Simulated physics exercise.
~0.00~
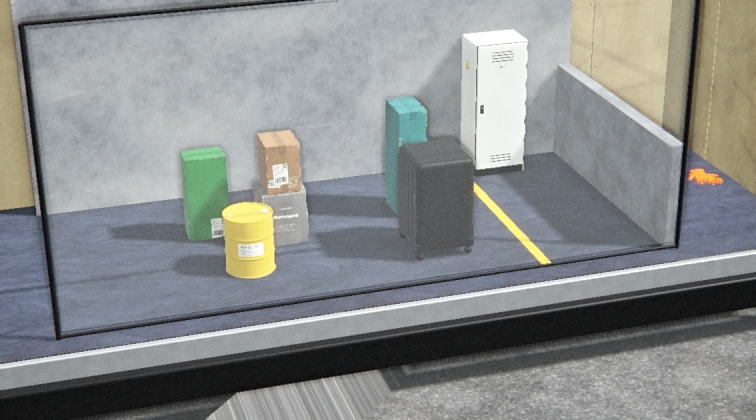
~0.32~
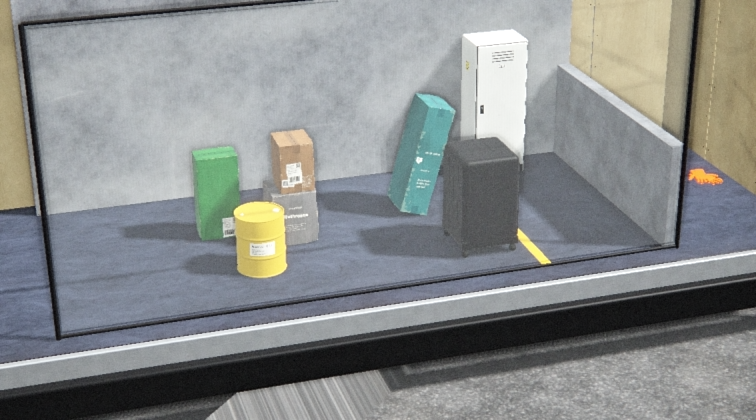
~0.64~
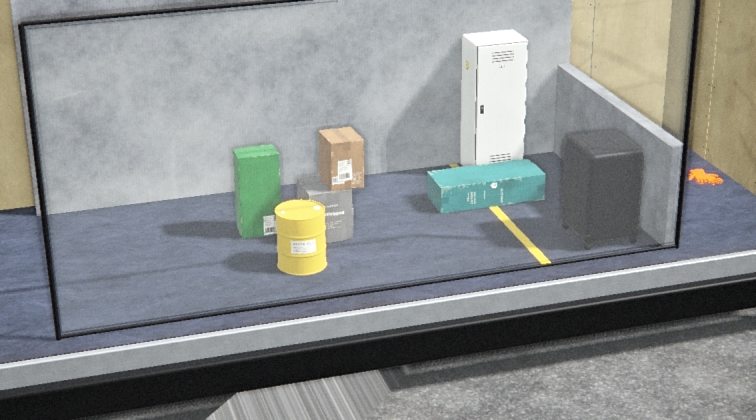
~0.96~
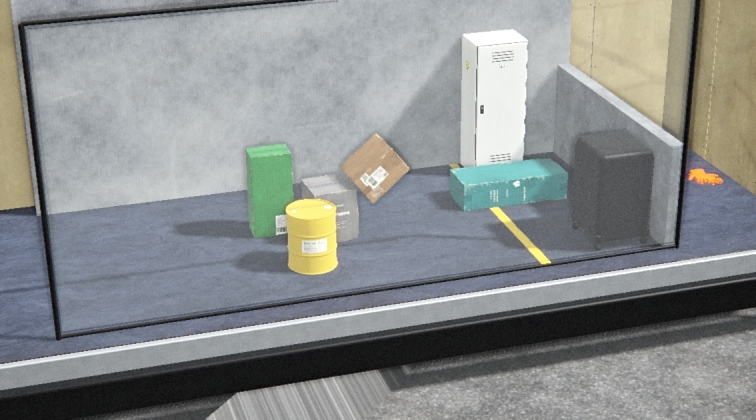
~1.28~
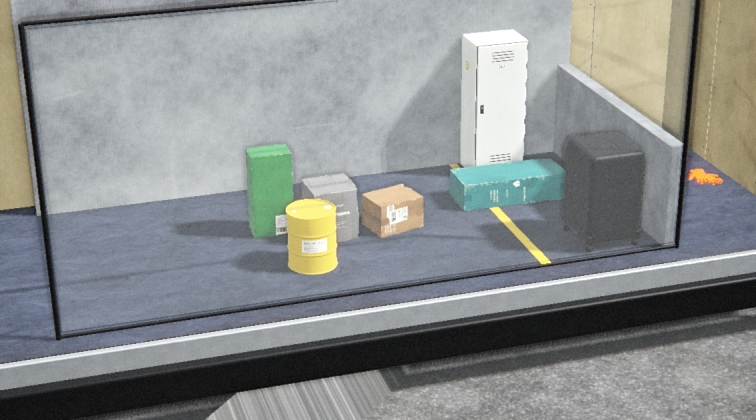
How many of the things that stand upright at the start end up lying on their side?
Two of them end up on their side, the teal tall box and the brown pack.
